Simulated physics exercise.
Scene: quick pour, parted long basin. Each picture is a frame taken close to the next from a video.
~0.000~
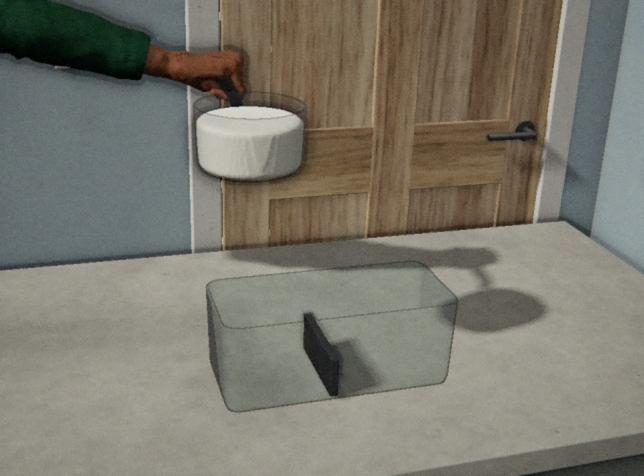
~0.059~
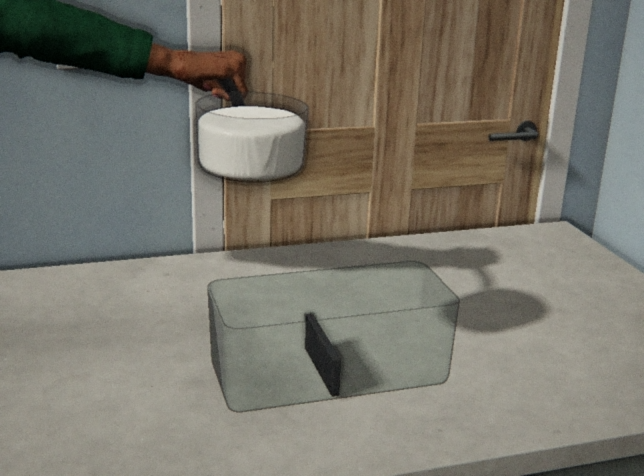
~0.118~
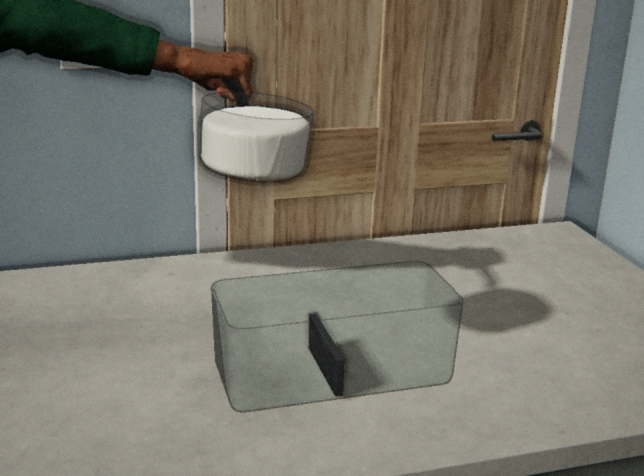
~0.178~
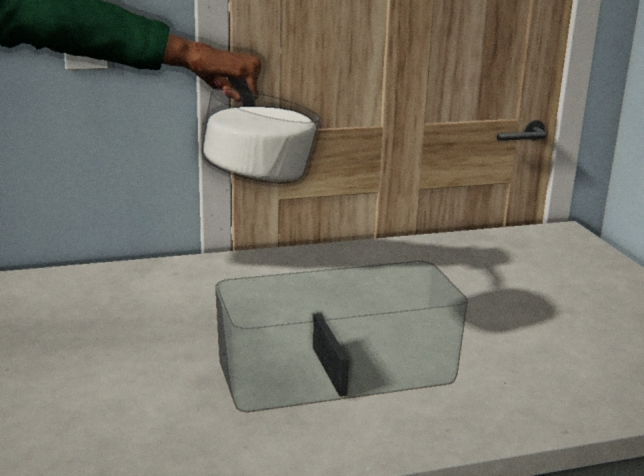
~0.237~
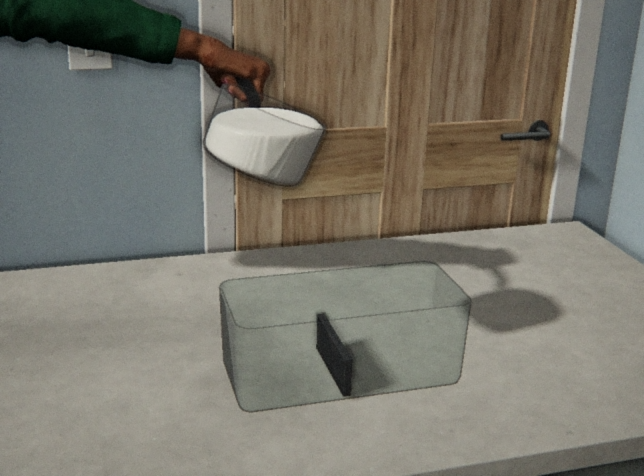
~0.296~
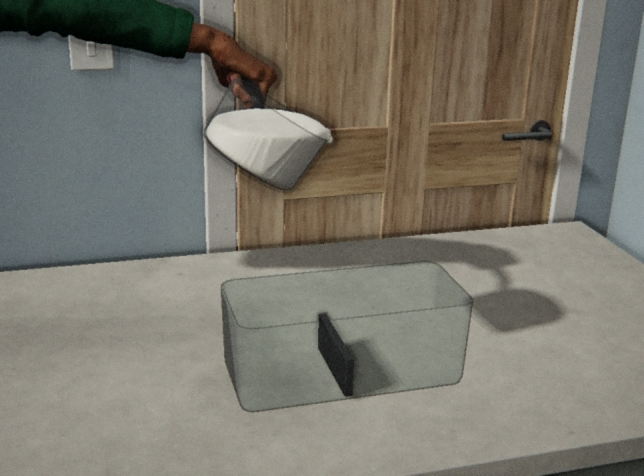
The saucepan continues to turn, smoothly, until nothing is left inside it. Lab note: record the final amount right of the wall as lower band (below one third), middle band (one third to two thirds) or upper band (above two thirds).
I expect the share right of the wall to be beyond two thirds.
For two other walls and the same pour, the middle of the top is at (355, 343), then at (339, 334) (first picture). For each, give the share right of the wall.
The first position gives around 45 percent, the second around 65 percent.
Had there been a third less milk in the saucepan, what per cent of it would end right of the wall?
It works out near 75 percent.
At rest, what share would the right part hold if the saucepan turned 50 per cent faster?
It comes to around 75 per cent.
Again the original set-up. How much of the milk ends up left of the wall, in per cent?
Close to 15 in a hundred.
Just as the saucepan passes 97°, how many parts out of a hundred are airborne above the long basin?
Roughly 55 in a hundred.
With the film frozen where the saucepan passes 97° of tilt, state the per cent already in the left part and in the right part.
Left side: 0 in a hundred; right side: 15 in a hundred.
A moment on, the saucepan is tipped on its side and 29 per cent is still to pour, 0 is left of the wall and 16 right of it.
Next, the saucepan is tipped right over and 3 per cent is still to pour, 7 is left of the wall and 76 right of it.
Then the saucepan is tipped right over and 0 per cent is still to pour, 17 is left of the wall and 81 right of it.
Later the saucepan is tipped right over and 0 per cent is still to pour, 17 is left of the wall and 81 right of it.
Finally, 17 per cent lies left of the wall, 81 right of it and 2 outside.
